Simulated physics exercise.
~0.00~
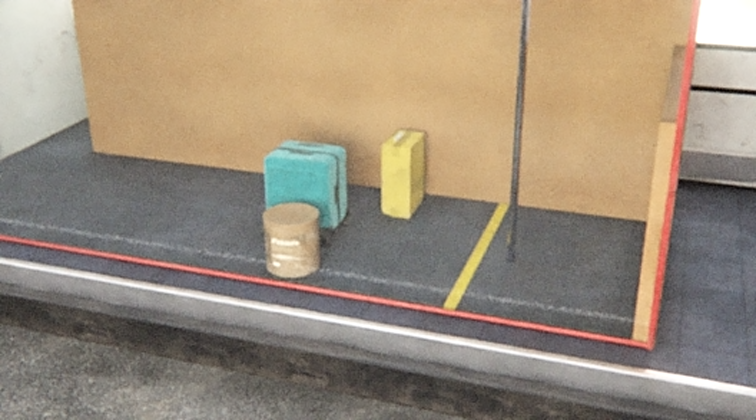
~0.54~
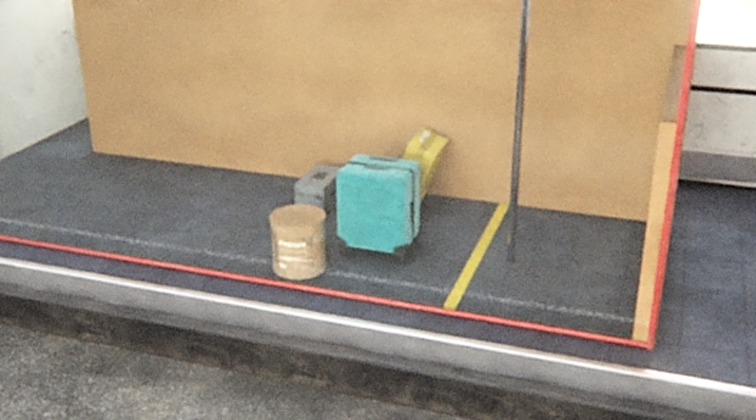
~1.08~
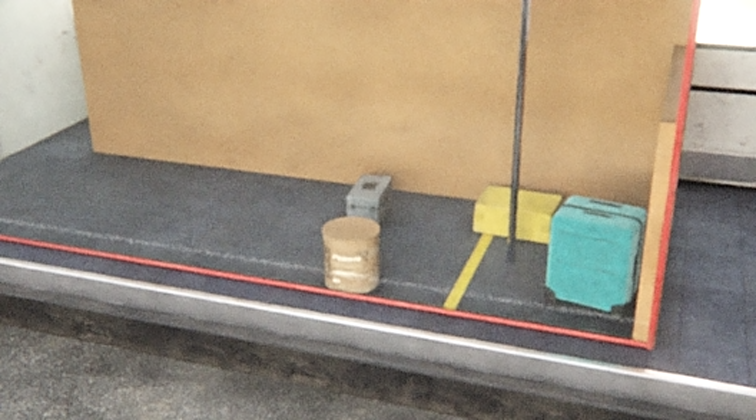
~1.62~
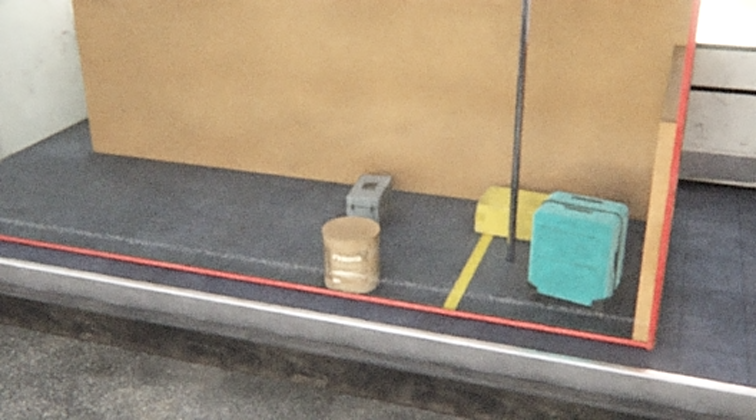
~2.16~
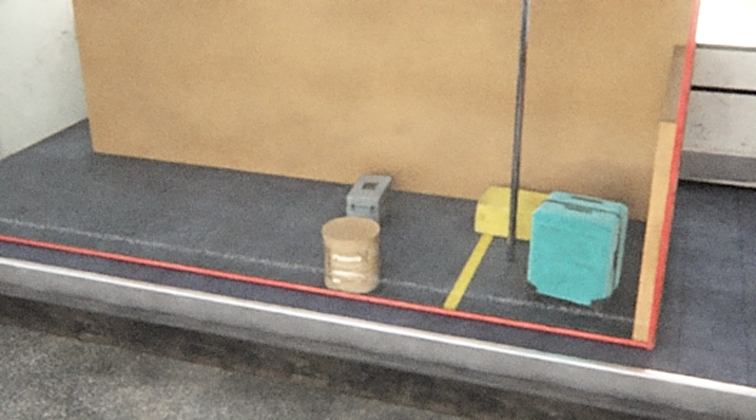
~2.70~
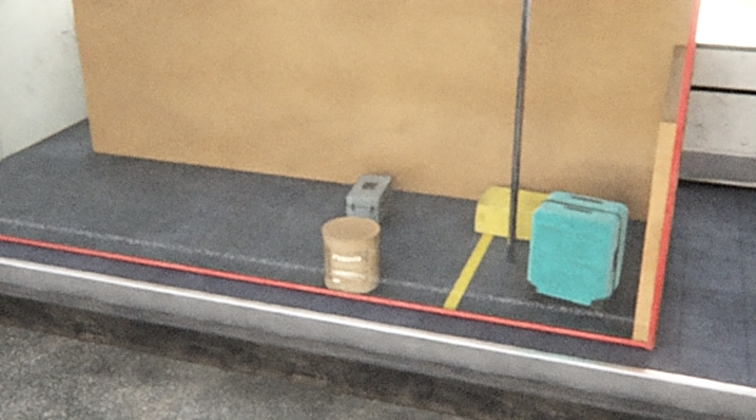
The yellow pack topples right and ends past the yellow line, behind the teal case.
